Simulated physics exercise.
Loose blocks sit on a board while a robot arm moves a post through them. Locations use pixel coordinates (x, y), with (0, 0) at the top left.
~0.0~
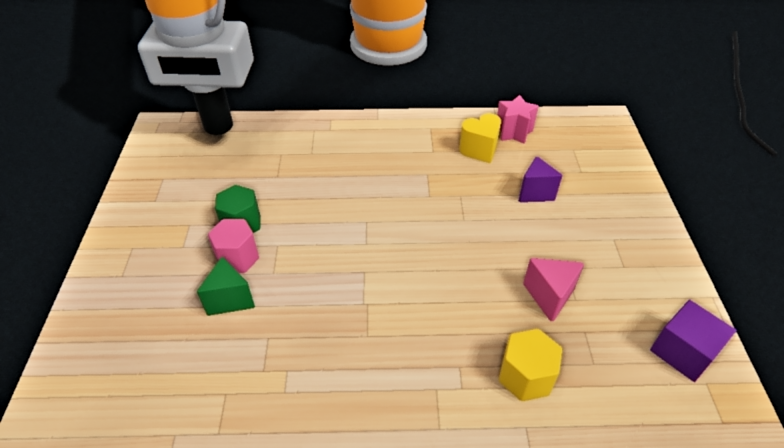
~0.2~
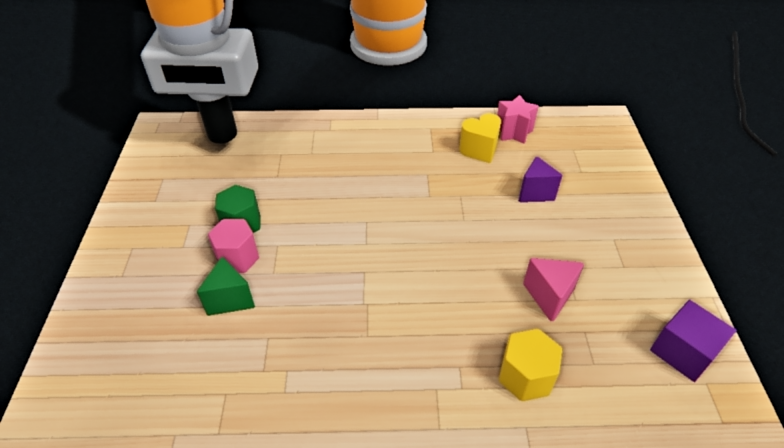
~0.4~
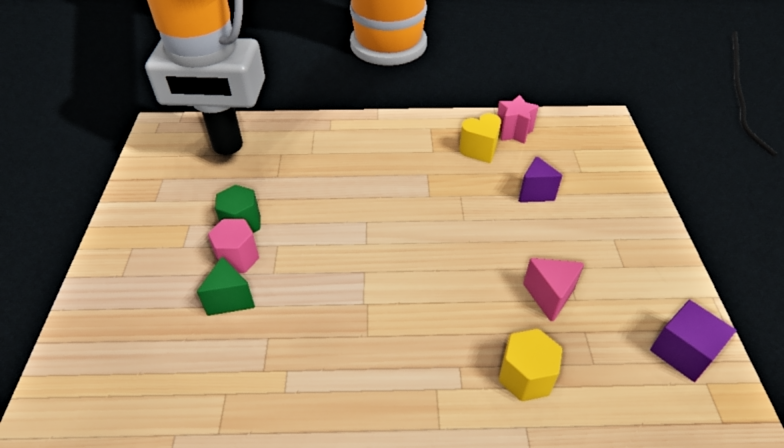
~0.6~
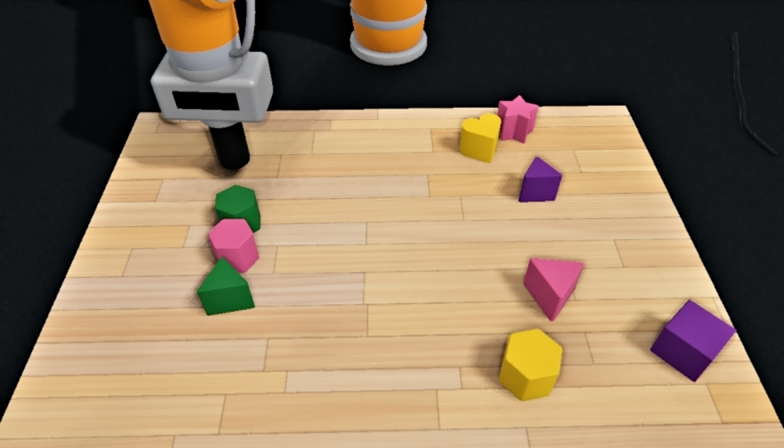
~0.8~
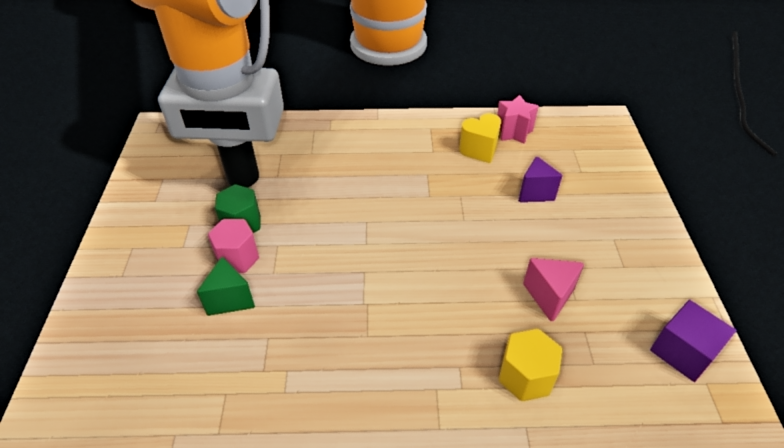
The video shows a robot arm moving its black post a short way down the left side of a wooden board, toward a green hexagonal block above pink and green ones, while all the scattered colored blocks stay still.
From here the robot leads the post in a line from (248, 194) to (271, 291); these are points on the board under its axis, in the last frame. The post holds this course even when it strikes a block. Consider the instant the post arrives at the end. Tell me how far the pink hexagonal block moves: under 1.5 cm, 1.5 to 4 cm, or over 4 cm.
The distance will be above 4 cm.
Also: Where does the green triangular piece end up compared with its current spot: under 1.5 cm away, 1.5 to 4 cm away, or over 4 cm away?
Offset: 1.5 to 4 cm.
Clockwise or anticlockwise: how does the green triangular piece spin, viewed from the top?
Its rotation is counterclockwise.
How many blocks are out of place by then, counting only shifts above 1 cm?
Once the path ends, three or more blocks will have shifted.
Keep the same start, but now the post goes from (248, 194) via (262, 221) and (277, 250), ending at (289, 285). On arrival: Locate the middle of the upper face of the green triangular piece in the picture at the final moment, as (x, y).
In the picture, that point is around (217, 296).
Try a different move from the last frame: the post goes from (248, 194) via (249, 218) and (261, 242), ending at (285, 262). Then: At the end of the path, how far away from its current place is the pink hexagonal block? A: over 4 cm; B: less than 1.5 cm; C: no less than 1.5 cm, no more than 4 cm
My answer is option A.
What follows on the original path. One third of the way, post (251, 208); green triangular piece (218, 292), turned 25° anticlockwise; pink hexagonal block (219, 258); green hexagonal block (234, 225), turned 20° clockwise.
Two thirds of the way, post (260, 241); green triangular piece (209, 307), turned 75° anticlockwise; pink hexagonal block (191, 281); green hexagonal block (225, 252), turned 75° clockwise.
At the end, post (267, 277); green triangular piece (208, 308), turned 75° anticlockwise; pink hexagonal block (178, 287); green hexagonal block (221, 266), turned 120° clockwise.
